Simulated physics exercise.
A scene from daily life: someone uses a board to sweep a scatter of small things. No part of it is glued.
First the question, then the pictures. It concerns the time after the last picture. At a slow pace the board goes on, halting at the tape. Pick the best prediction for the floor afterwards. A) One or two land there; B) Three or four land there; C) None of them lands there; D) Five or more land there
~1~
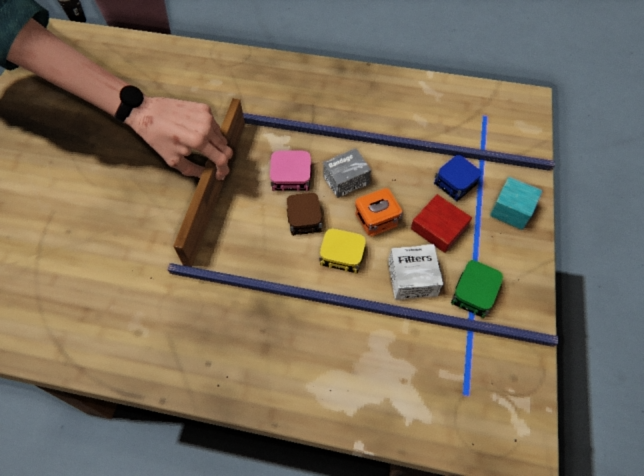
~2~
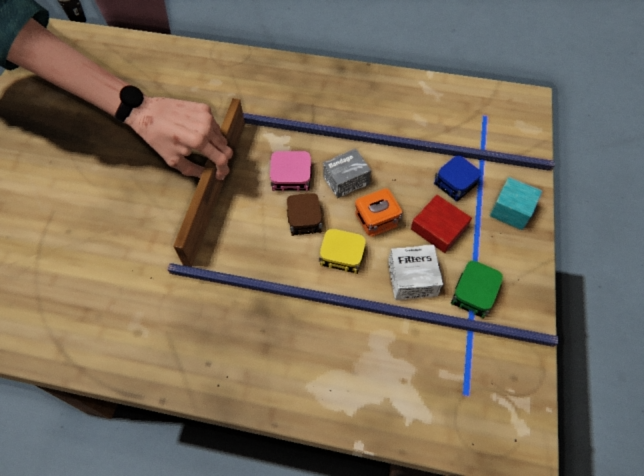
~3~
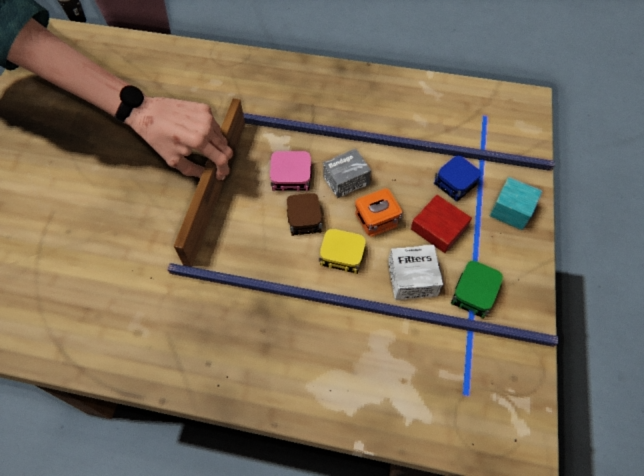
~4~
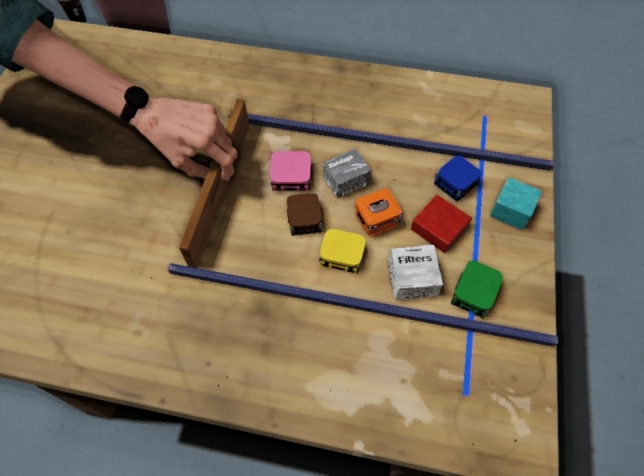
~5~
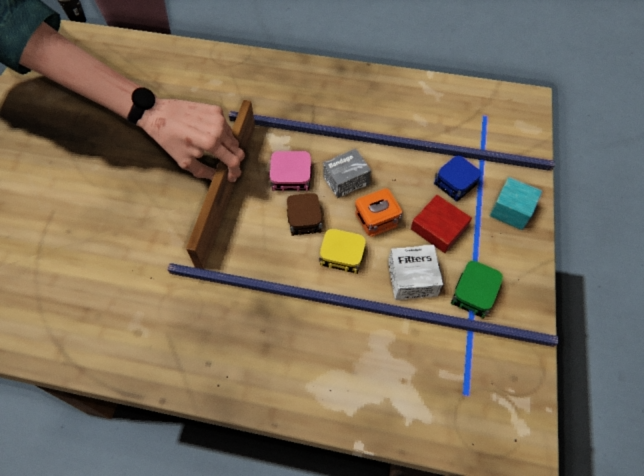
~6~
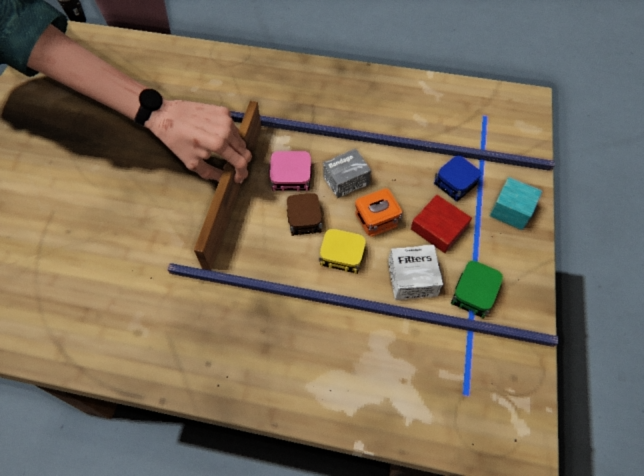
Three or four land there.
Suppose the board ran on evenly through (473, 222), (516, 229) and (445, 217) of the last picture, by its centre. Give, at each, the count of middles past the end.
By position: 3 / 6 / 0.
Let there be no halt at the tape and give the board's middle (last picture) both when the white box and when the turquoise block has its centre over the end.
The middle is at (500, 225) when it's the white box, and at (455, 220) when it's the turquoise block.
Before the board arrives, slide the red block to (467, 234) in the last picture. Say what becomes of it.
From that start, the object then does not stay.
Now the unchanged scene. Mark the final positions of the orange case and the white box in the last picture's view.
(531, 243) and (535, 293), approximately.
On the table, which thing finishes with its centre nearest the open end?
Grey box.
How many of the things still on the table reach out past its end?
Expected count: 1.
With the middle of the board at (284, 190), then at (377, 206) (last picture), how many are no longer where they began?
The number moved is 2 and then 8.
A little later, none off yet; turquoise block at rest near (515, 204); green case at rest near (477, 289); blue case at rest near (457, 179).
When it is over, the number that fall off is three or four; down, red block, green case and turquoise block.
